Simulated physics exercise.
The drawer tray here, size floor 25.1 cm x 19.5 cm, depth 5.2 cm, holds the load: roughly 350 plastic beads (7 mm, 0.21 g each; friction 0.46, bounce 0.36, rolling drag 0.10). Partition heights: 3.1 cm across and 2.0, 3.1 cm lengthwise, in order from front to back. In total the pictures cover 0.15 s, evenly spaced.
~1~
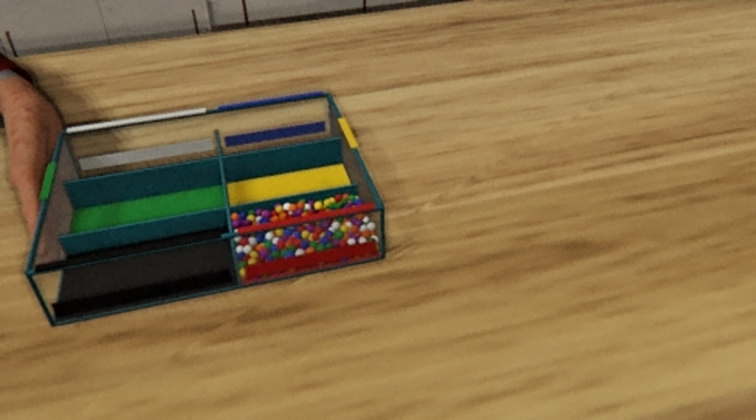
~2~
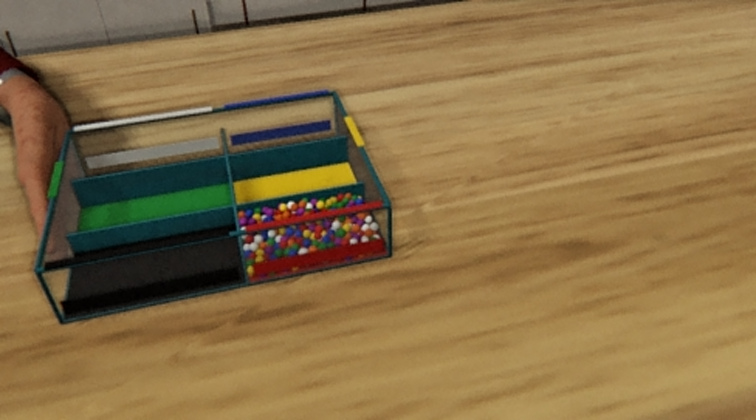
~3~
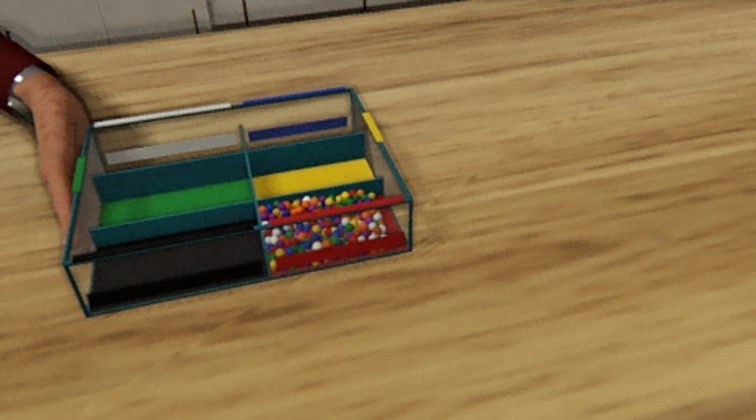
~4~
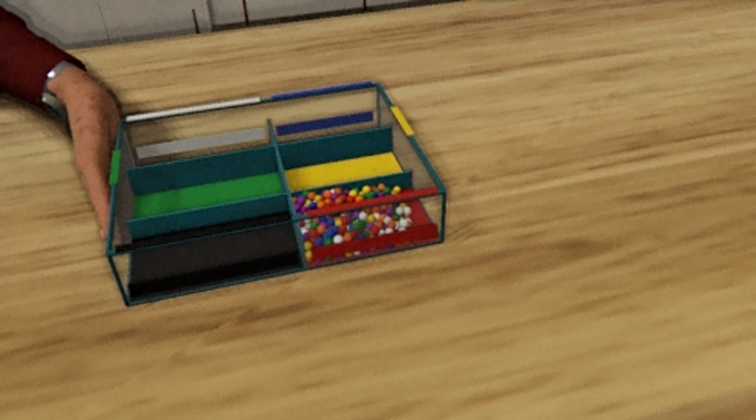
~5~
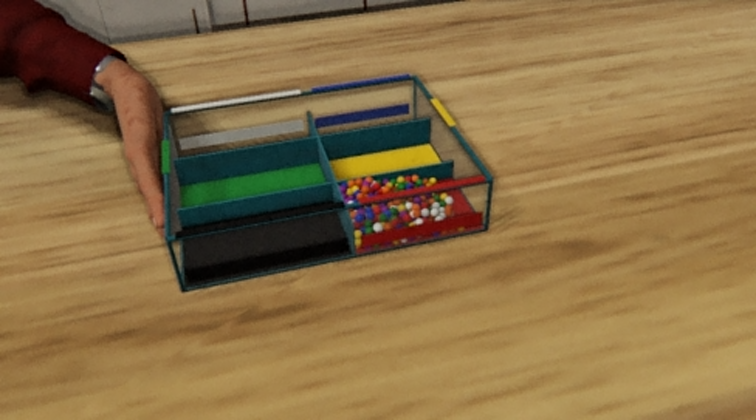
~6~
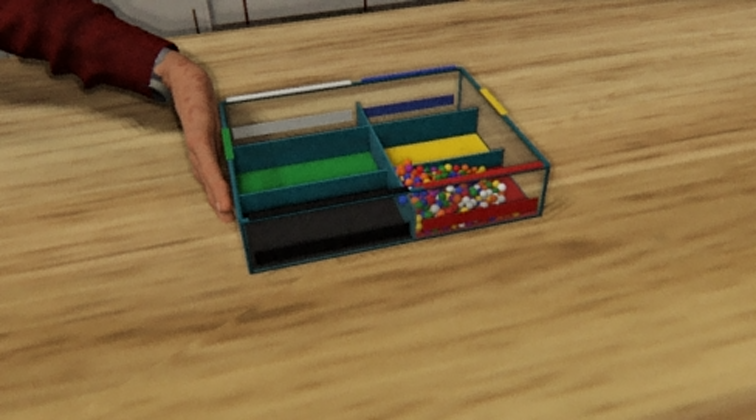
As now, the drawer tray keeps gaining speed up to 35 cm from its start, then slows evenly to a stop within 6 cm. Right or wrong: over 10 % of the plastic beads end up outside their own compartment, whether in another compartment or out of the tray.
Right.
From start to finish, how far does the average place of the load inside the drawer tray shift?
The displacement comes to around 1.5 cm by the end.
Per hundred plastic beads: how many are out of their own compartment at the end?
Around 25%.
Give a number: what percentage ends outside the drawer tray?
I'd put it at roughly 15 percent.
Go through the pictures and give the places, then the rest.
The first picture shows drawer tray at (216, 244); tilt 0 degrees; moved 0.0 cm; red 100 %.
The second picture shows drawer tray at (224, 242); tilt 0 degrees; moved 0.6 cm.
The third picture shows drawer tray at (248, 236); tilt 0 degrees; moved 2.4 cm.
The fourth picture shows drawer tray at (286, 226); tilt 0 degrees; moved 5.2 cm.
The fifth picture shows drawer tray at (338, 213); tilt 0 degrees; moved 9.3 cm.
The sixth picture shows drawer tray at (402, 198); tilt 0 degrees; moved 14.6 cm; red 100 %.
Then, 0.09 s after the last picture, tilt 0 degrees; black 5 %, red 95 %; 5 % away from where they began.
Then, 0.15 s after the last picture, tilt 0 degrees; yellow 5 %, red 95 %; 5 % away from where they began.
Then, 0.22 s after the last picture, tilt 0 degrees; yellow 5 %, red 80 %, in the air 10 %; 20 % away from where they began.
Then, 0.28 s after the last picture, tilt 0 degrees; yellow 5 %, red 75 %, in the air 15 %; 25 % away from where they began.
In the end, black 5 %, yellow 5 %, red 75 %, outside 15 %; 25 % away from where they began.
